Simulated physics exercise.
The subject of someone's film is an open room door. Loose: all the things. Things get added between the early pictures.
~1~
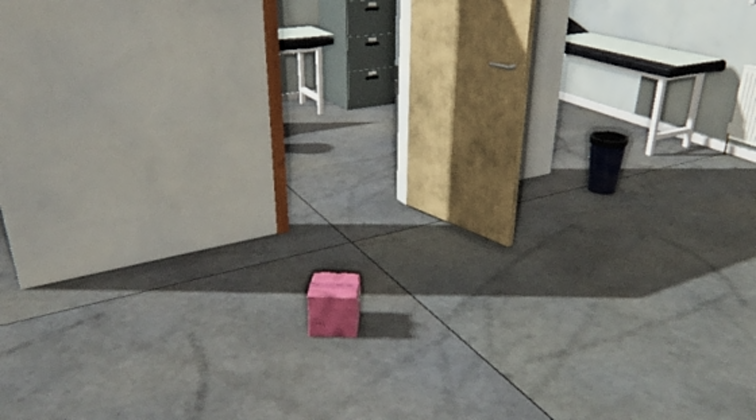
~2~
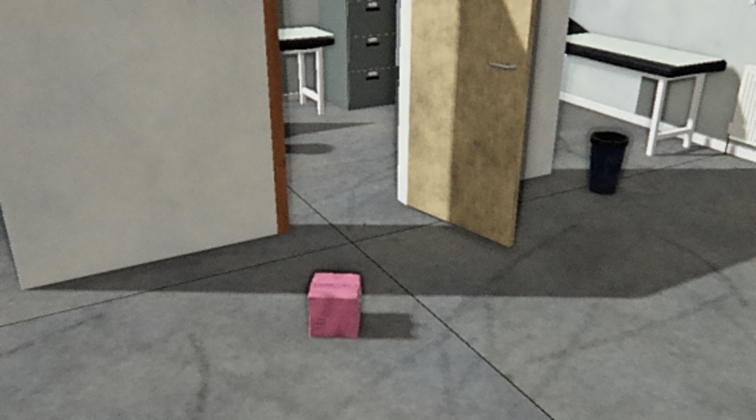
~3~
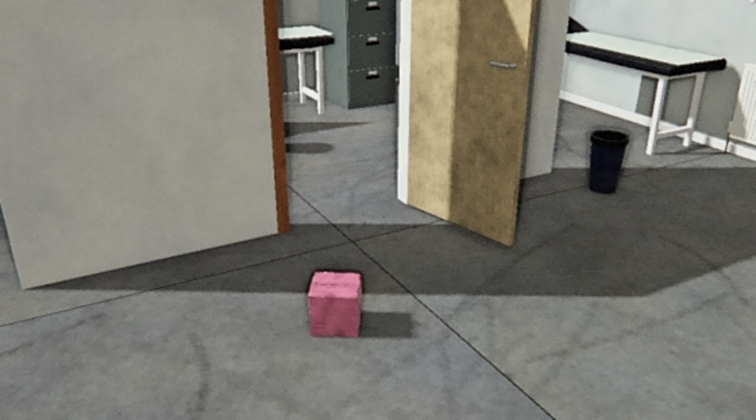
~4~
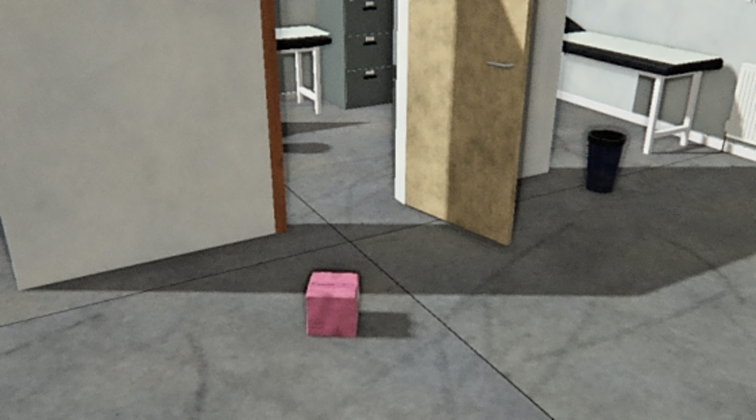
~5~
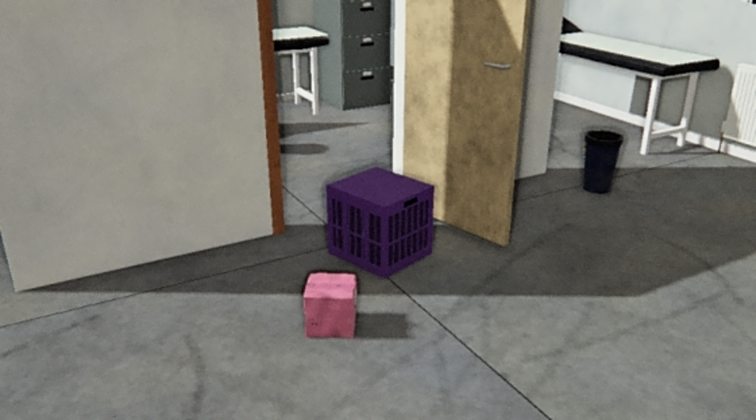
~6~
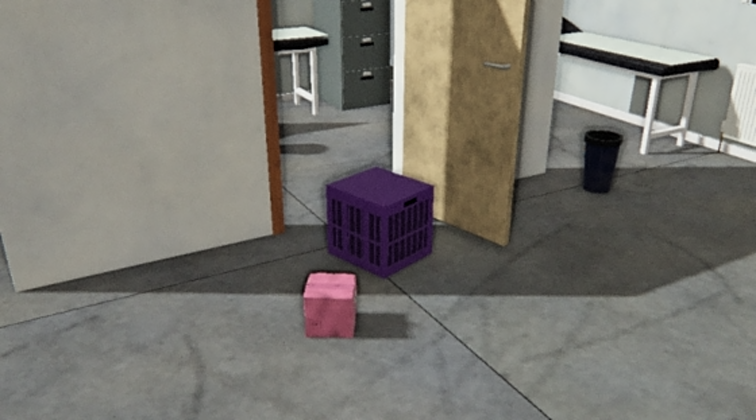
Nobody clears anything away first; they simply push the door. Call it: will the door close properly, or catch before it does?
Catches before closing.
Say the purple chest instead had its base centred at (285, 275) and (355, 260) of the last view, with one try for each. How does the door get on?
Swings all the way; Held up partway.
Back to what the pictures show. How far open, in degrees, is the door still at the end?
Roughly 70 degrees open.
Then, 0.50 s later than the last frame, door at 98°.
Then, 0.80 s later than the last frame, door at 88°.
Then, 1.00 s later than the last frame, door at 80°.
Then, 1.20 s later than the last frame, door at 73°.
When it is over, door at 72°; both as before. End places, in pixels of the last picture, purple chest near (376, 220).
